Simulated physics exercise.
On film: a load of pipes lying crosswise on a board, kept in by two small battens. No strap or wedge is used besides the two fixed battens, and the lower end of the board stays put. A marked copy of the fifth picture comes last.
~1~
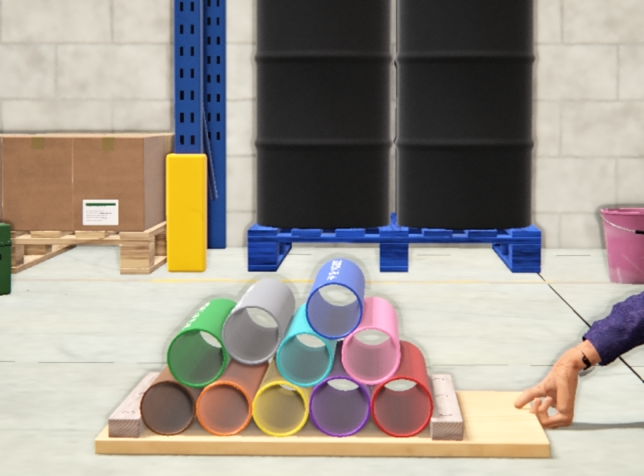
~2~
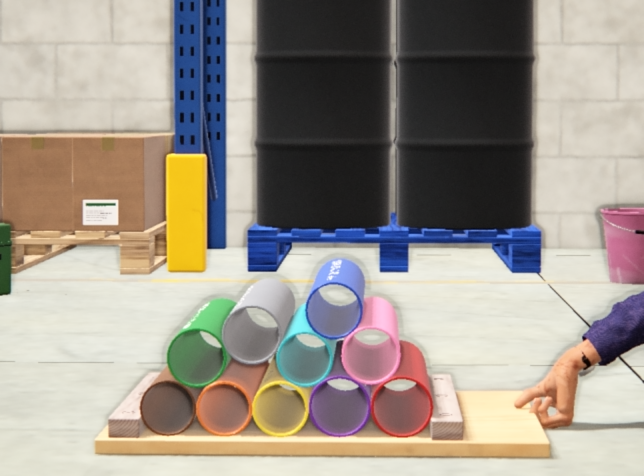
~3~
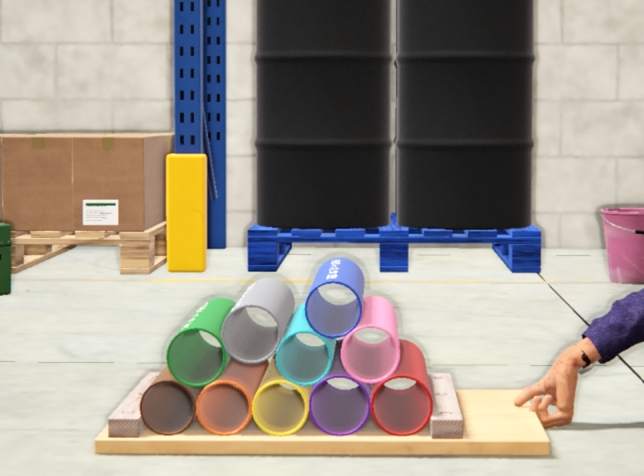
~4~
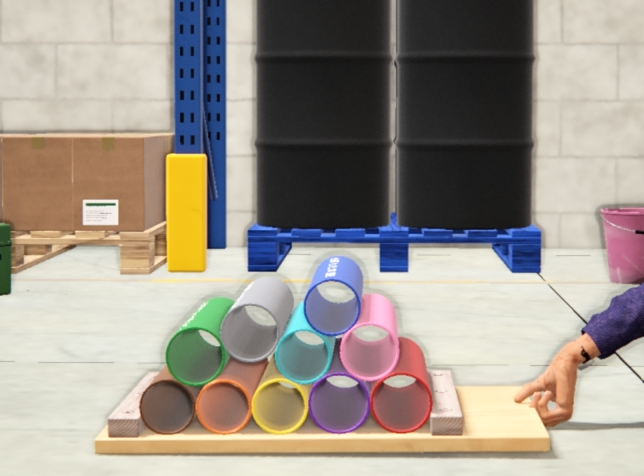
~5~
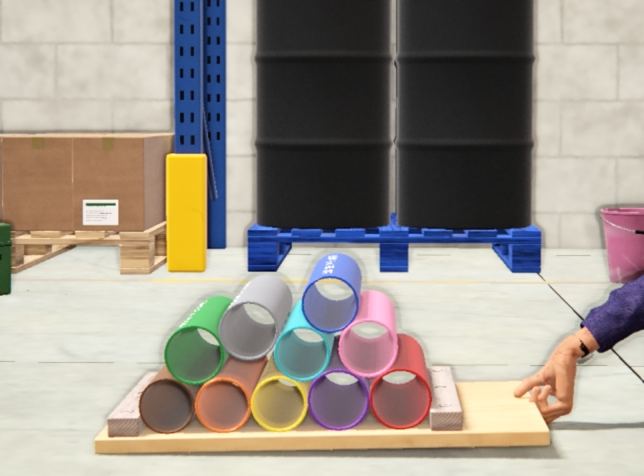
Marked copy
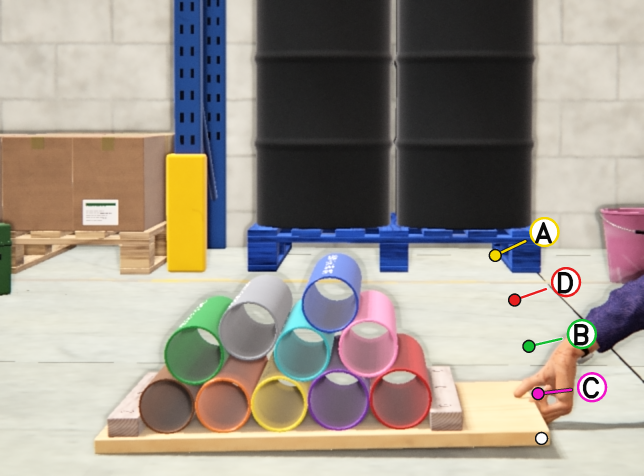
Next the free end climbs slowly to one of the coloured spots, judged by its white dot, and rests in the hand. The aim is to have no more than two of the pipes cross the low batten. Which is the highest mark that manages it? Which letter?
The last mark within the limit is D.
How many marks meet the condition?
The number is three.
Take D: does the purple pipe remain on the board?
Yes.
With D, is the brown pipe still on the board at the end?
Yes, with D.
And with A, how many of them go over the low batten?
At A the number is four.
On the marked copy, A at (495, 255); B at (529, 346); C at (538, 394); D at (515, 300); the white dot at (542, 439).
With D. Early on, board at 14°.
Further on, board at 20°.
At the end, board at 20°, one over the low batten (green).
As for the rest, A four over the low batten (turquoise, green, grey, blue); B none over the low batten; C none over the low batten.
